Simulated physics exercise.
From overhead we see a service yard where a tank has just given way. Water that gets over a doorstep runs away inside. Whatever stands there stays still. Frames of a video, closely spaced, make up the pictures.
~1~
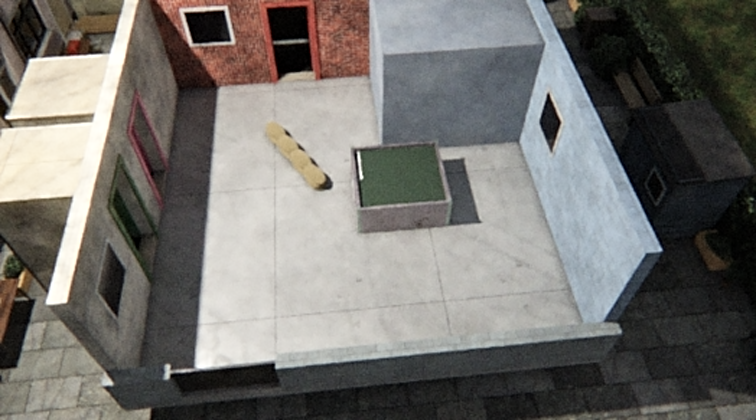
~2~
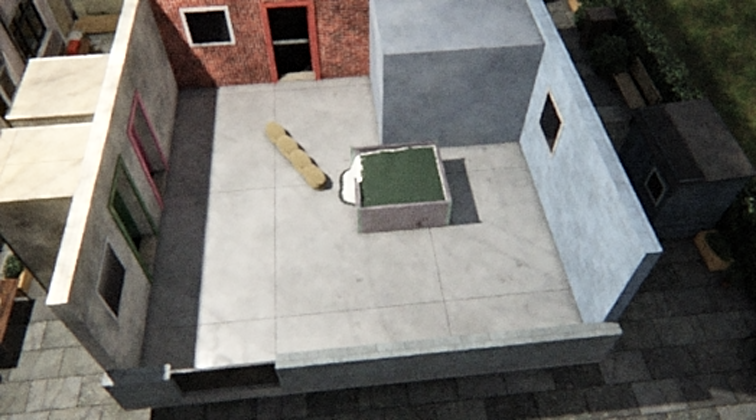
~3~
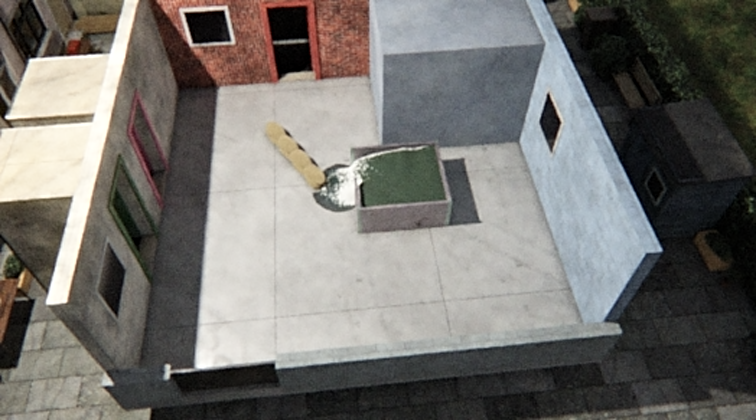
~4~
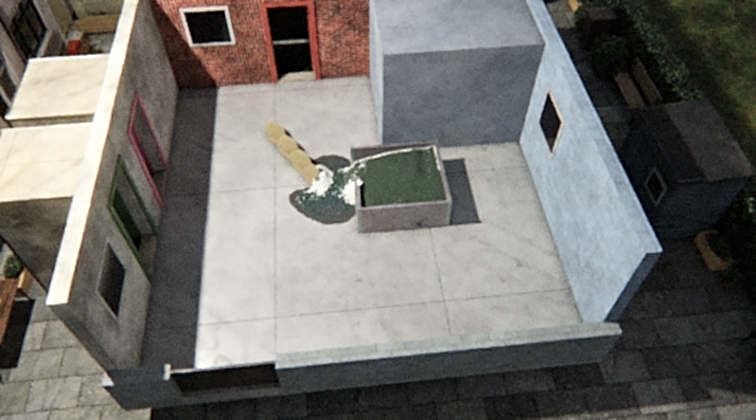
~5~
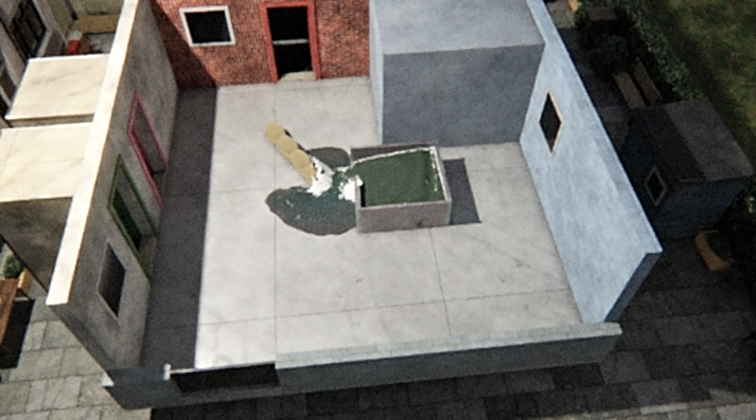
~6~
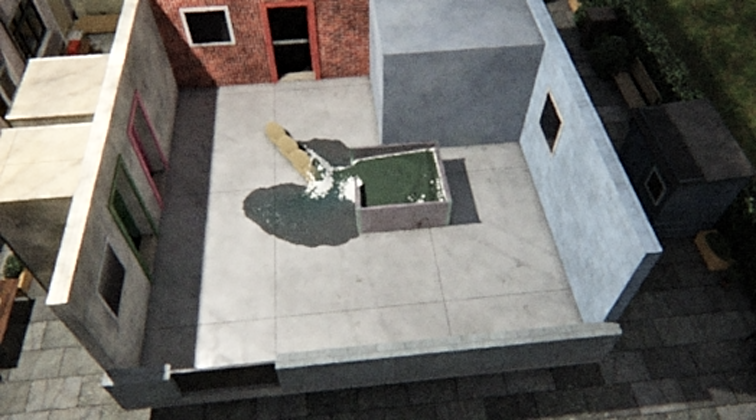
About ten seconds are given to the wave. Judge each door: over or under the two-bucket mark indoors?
My call: Pink door, under; green door, under; red door, over.
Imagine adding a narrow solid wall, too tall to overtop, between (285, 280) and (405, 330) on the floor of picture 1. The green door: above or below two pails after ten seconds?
Green door: Spared.
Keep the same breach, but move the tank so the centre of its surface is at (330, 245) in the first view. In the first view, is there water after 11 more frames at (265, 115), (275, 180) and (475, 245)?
In order, the three spots end up untouched, untouched and untouched.
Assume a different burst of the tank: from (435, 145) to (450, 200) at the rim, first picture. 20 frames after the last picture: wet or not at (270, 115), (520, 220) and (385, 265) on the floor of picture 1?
The first spot is spared, the second swamped, the third spared.
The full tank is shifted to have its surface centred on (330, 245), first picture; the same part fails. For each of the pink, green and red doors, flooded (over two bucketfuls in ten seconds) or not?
Lab note - pink door crosses the line; green door crosses the line; red door never reaches it.
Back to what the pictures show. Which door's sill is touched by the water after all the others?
Answer: The pink one.
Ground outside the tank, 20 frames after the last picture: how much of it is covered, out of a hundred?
It comes to 45 per cent.
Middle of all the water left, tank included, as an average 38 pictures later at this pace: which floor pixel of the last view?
Centre of the water: Near (285, 202).
A moment on, water covers 20 % of the floor; the pink door not reached, the green door not reached, the red door not reached.
Next, water covers 35 % of the floor; the pink door wet at the sill, nothing in, the green door wet at the sill, nothing in, the red door over two buckets in.
Then, water covers 45 % of the floor; the pink door wet at the sill, nothing in, the green door wet at the sill, nothing in, the red door far over two buckets in.
Later, water covers 55 % of the floor; the pink door wet at the sill, nothing in, the green door wet at the sill, nothing in, the red door far over two buckets in.
In the end, water covers 80 % of the floor; the pink door wet at the sill, nothing in, the green door wet at the sill, nothing in, the red door far over two buckets in.
